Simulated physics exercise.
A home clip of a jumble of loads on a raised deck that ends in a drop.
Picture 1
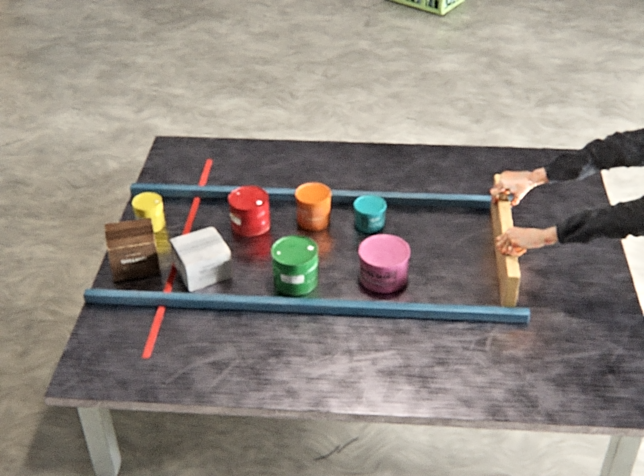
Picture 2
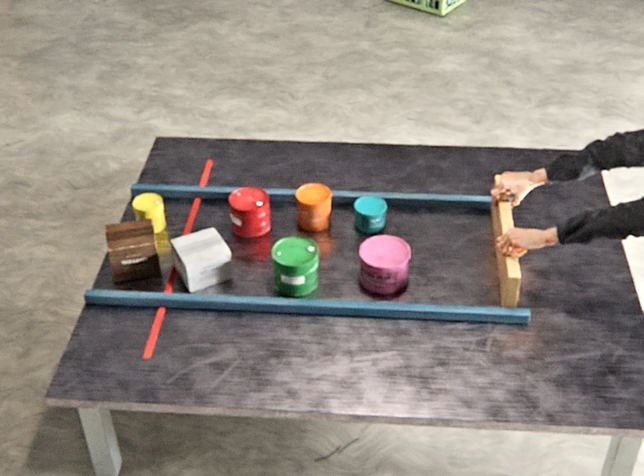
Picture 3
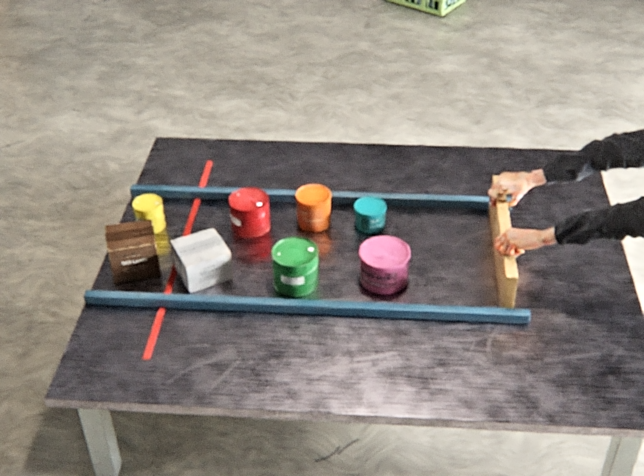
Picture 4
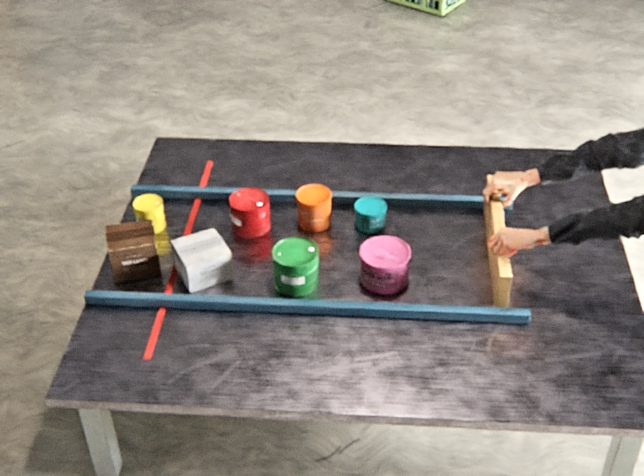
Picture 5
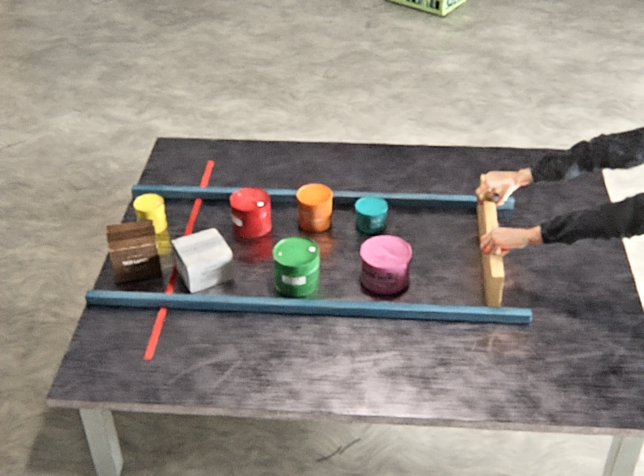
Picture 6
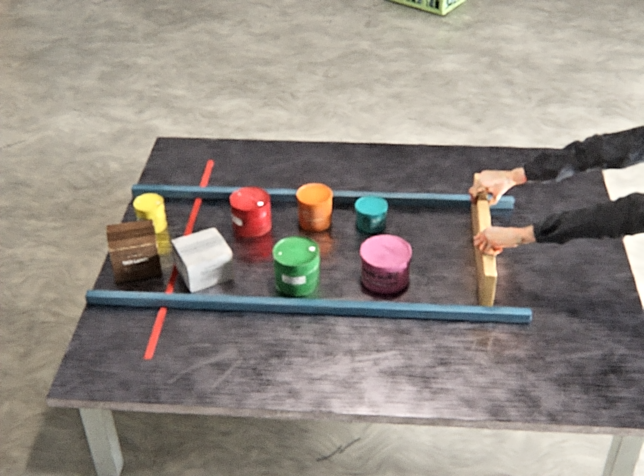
On a dark table, two hands slide a wooden plank slightly left toward colourful containers.
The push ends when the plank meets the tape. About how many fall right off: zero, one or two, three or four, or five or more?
Outcome: The number that fall off is one or two.
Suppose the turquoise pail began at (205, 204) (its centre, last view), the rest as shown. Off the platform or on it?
The turquoise pail stays on.
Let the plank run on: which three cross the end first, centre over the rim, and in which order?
The order is the brown parcel, then the white box, then the yellow canister.
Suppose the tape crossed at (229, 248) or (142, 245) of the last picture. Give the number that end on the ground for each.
Down on the ground: 1 and 5.
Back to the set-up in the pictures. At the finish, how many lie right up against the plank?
In contact: 2.
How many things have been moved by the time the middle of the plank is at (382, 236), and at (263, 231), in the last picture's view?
The counts are 2 and 7.
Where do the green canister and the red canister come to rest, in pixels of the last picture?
The green canister stops around (111, 269); the red canister around (154, 223).
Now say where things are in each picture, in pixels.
Yellow canister (149, 213); brown parcel (133, 249); white box (201, 259); plank (504, 240); tape (182, 245), in the first frame.
Brown parcel (133, 250); red canister (250, 212), in the second frame.
White box (202, 260); pink pail (384, 265), in the third frame.
Yellow canister (150, 214); orange pail (314, 208), in the fourth frame.
Brown parcel (135, 251); turquoise pail (371, 215), in the fifth frame.
Yellow canister (150, 214); brown parcel (134, 251); white box (203, 260); plank (483, 239); tape (183, 246), in the sixth frame.
Early on, none off yet; yellow canister at rest near (150, 214); brown parcel at rest near (134, 251); white box at rest near (203, 260).
A while later, none off yet; yellow canister at rest near (150, 214); brown parcel travelled a little near (120, 250); white box travelled about its own width near (167, 258).
Finally, the number that fall off is one or two; lost, white box and brown parcel.
